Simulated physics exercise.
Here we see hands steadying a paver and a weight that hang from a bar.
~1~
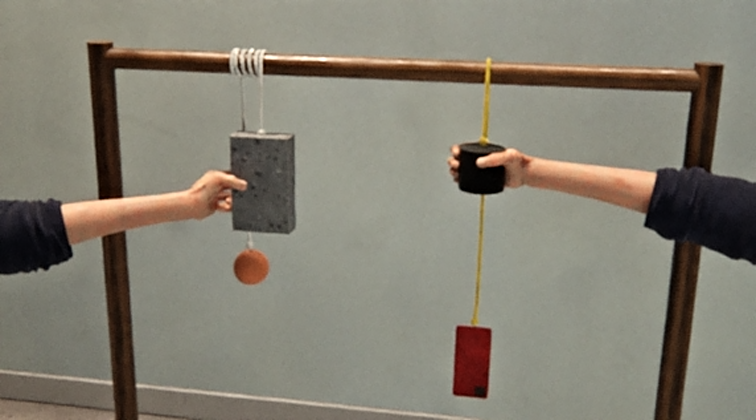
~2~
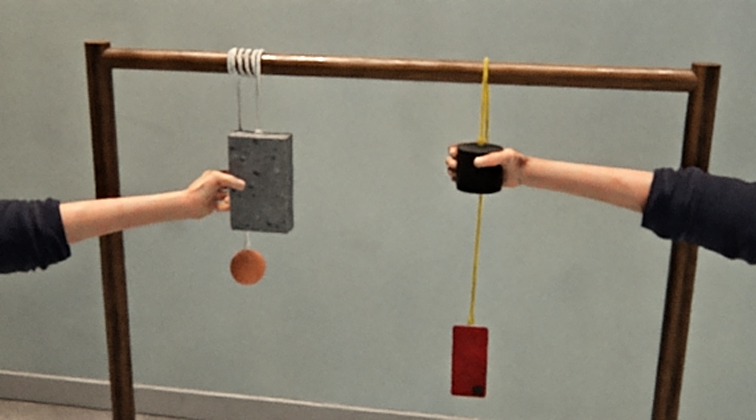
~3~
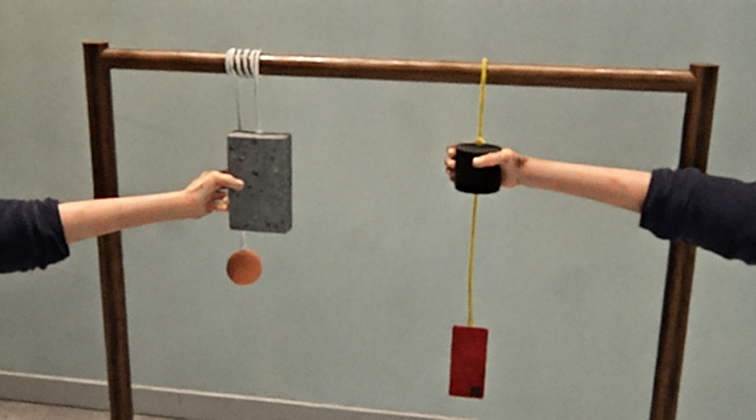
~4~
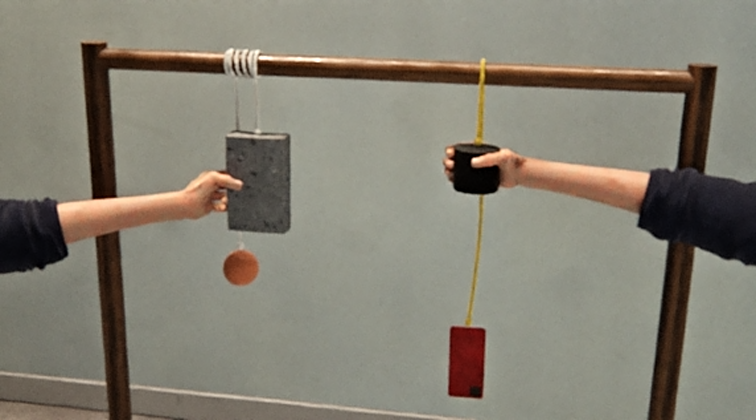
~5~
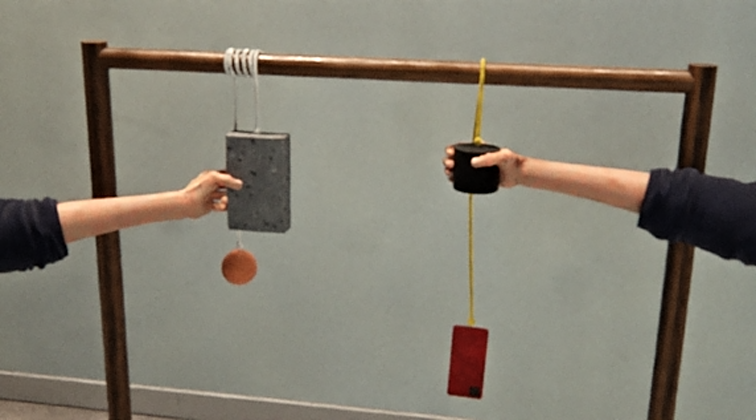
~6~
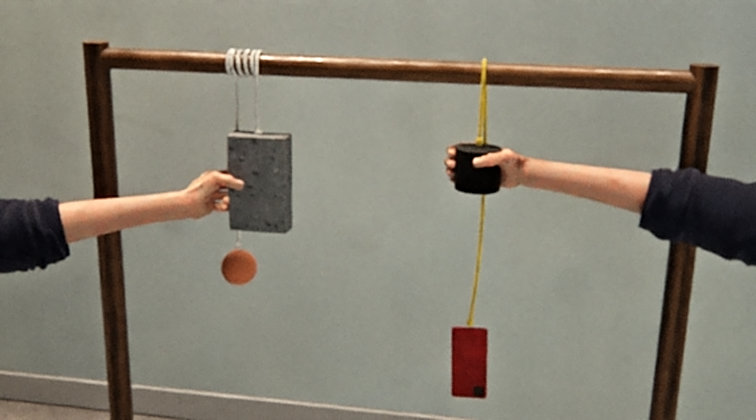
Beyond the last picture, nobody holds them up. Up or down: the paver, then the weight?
Outcome: The paver hangs on; the weight slips down.
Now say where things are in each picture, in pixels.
In the first picture, paver (264, 183); weight (482, 168); left orange (252, 267); right phone (472, 362).
In the second picture, paver (262, 182); weight (480, 168).
In the third picture, paver (260, 182); weight (478, 168).
In the fourth picture, paver (259, 183); weight (477, 169).
In the fifth picture, paver (259, 182); weight (477, 168).
In the sixth picture, paver (260, 182); weight (478, 169); left shoelace wound several times round the rail; right shoelace only laid over the rail.
Then, 0.32 s later than the last view, paver in the air near (259, 188); weight dropping near (474, 252).
Then, 0.60 s later than the last view, paver in the air near (255, 190); weight on the floor.
Finally, paver in the air near (256, 190); weight on the floor. The paver is held and the weight pulls its rope through.
